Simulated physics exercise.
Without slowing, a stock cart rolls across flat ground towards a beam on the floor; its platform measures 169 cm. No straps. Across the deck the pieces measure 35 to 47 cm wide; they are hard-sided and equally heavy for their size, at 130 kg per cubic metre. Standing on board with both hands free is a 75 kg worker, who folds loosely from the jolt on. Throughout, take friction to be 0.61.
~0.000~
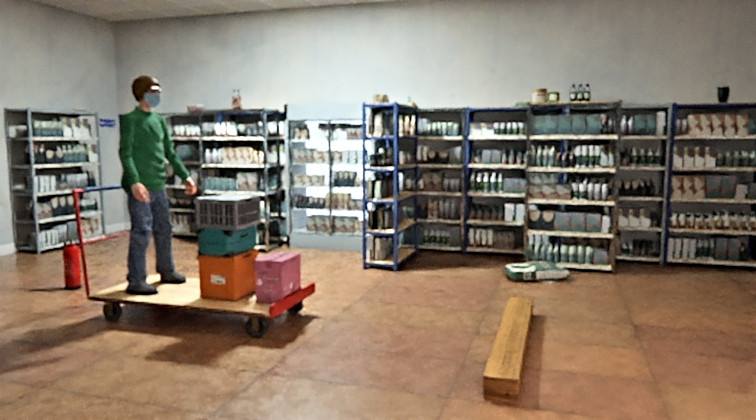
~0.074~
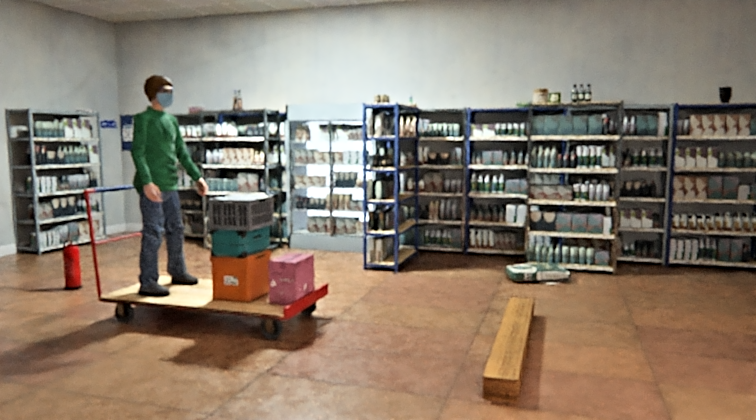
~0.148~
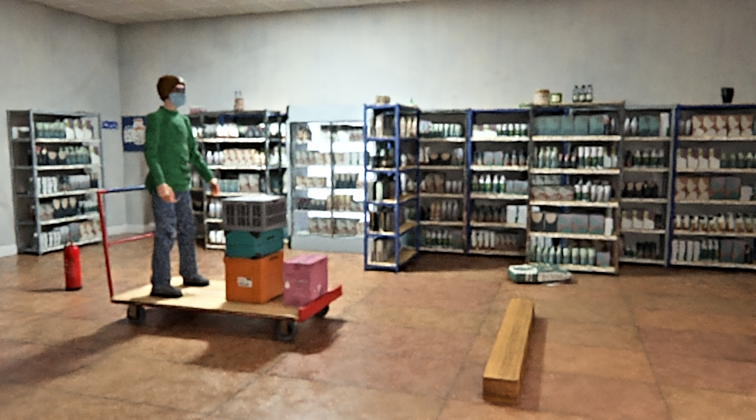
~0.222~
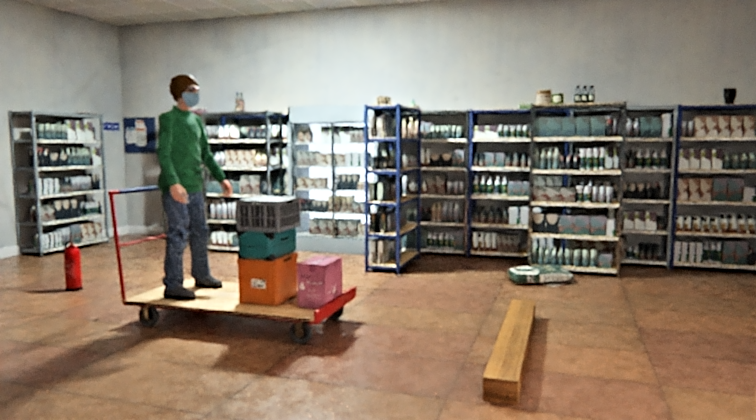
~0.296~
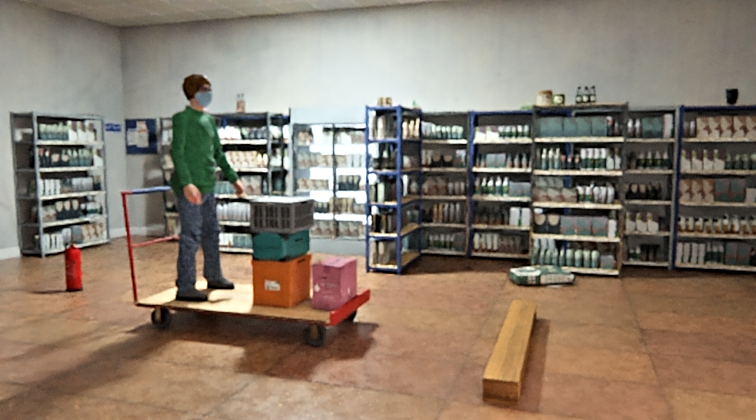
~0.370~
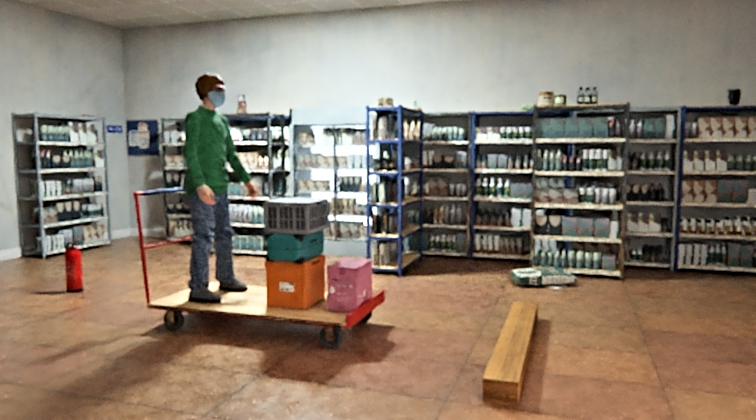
A flat cart carrying a standing masked person and stacked crates rolls slowly to the right.
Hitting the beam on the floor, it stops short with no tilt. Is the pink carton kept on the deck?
No, it passes the edge.
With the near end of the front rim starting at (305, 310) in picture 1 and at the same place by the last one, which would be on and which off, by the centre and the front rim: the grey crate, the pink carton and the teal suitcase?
That way, grey goes off, pink remains on, teal remains on.
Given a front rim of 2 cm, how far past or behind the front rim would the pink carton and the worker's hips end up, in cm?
So the pink one settles 70 cm beyond the rim and the hips 40 cm short of it.
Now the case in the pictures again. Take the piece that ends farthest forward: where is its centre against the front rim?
Close to 50 cm out past the front rim.
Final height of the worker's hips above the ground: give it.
Hip height: Approx. 65 cm.
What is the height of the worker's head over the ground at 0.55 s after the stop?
At that moment it's around 110 cm off the ground.
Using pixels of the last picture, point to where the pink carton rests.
Roughly pixel (545, 325).
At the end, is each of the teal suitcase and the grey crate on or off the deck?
Result - teal: Goes over; grey: Goes over.
After 1.02 s the deck stops.
After 1.27 s the pink carton is 7 cm behind the rim, tilted 35°, near (505, 291) in the last picture's view.
After 1.57 s the pink carton is 6 cm behind the rim, tilted 40°, near (507, 292) in the last picture's view.
After 2.02 s the pink carton is 2 cm behind the rim, tilted 55°, near (512, 292) in the last picture's view.
When all is still (5.0 s), past the rim, pink carton, grey crate and teal suitcase; behind it, orange tote and the worker's hips.
